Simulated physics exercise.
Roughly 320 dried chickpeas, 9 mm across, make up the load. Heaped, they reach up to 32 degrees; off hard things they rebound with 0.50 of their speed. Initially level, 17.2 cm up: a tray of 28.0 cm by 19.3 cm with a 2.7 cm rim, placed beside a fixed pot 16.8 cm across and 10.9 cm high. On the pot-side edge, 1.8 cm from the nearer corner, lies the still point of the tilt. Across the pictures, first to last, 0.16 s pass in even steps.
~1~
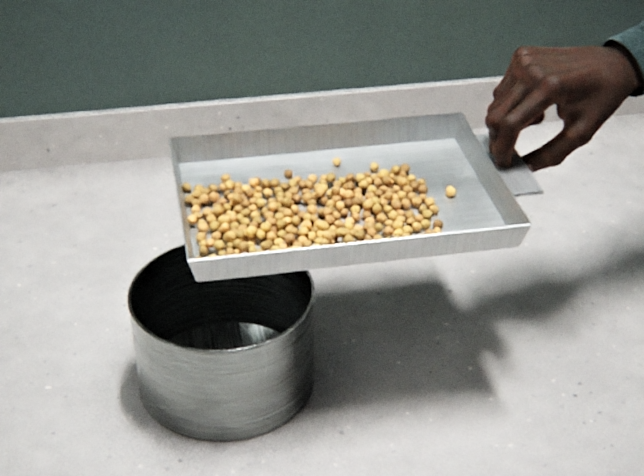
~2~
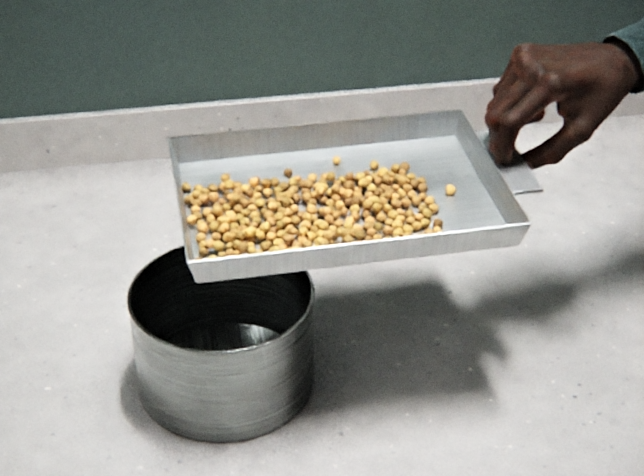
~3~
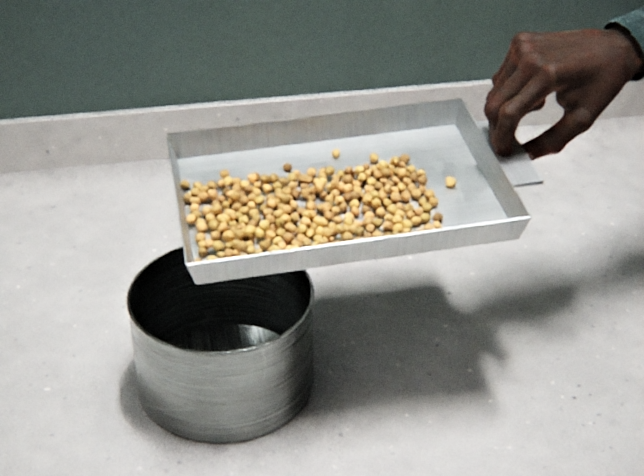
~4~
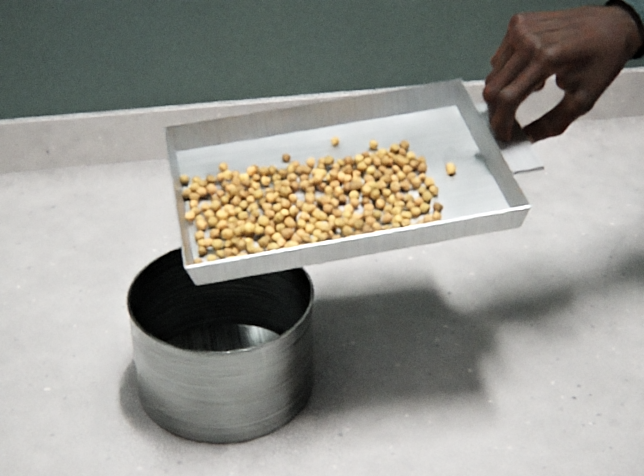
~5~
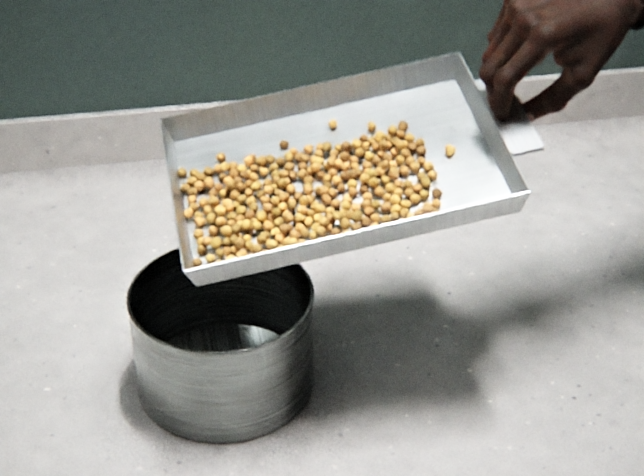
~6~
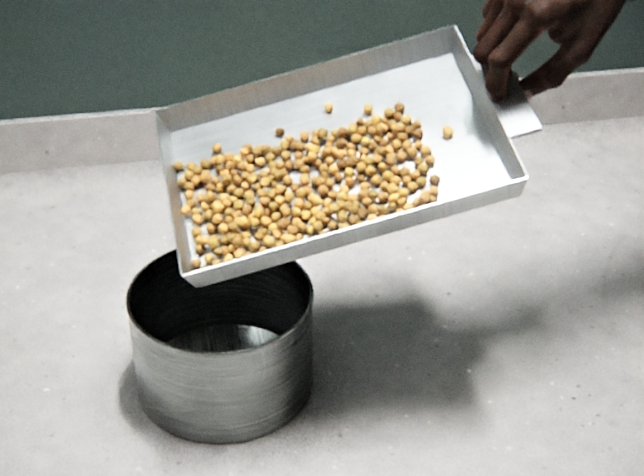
Shallow metal tray of dried chickpeas tilting gradually above a round metal pot as a hand raises its right end.
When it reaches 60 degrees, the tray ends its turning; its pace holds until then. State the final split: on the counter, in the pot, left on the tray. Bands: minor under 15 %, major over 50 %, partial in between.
My prediction: Counter: It will come to a middle fraction; pot: It will come to a low fraction; tray: It will come to more than a half.
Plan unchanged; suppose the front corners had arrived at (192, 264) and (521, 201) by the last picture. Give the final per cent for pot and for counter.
Final per cent - pot 0, counter 5.
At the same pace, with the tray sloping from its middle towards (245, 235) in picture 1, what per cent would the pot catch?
Estimate: Near 0 per cent.
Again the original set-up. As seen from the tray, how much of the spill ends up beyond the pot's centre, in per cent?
Share: Around 90 %.
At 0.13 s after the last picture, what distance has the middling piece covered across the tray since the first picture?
Around 1 centimetres.
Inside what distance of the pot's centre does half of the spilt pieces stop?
About 18 cm from the centre.
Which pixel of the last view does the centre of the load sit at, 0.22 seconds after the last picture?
Estimated load position: Around (259, 178).
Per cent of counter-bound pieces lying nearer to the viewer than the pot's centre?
Share: Roughly 100 %.
Then, 0.13 s after the last picture, tilt 42 degrees; the tray holds 100 %, the pot 0 %.
Then, 0.22 s after the last picture, tilt 56 degrees; the tray holds 100 %, the pot 0 %.
Then, 0.44 s after the last picture, tilt 60 degrees; the tray holds 95 %, the pot 0 %.
In the end, counter 25 %, pot 0 %, tray 75 %.
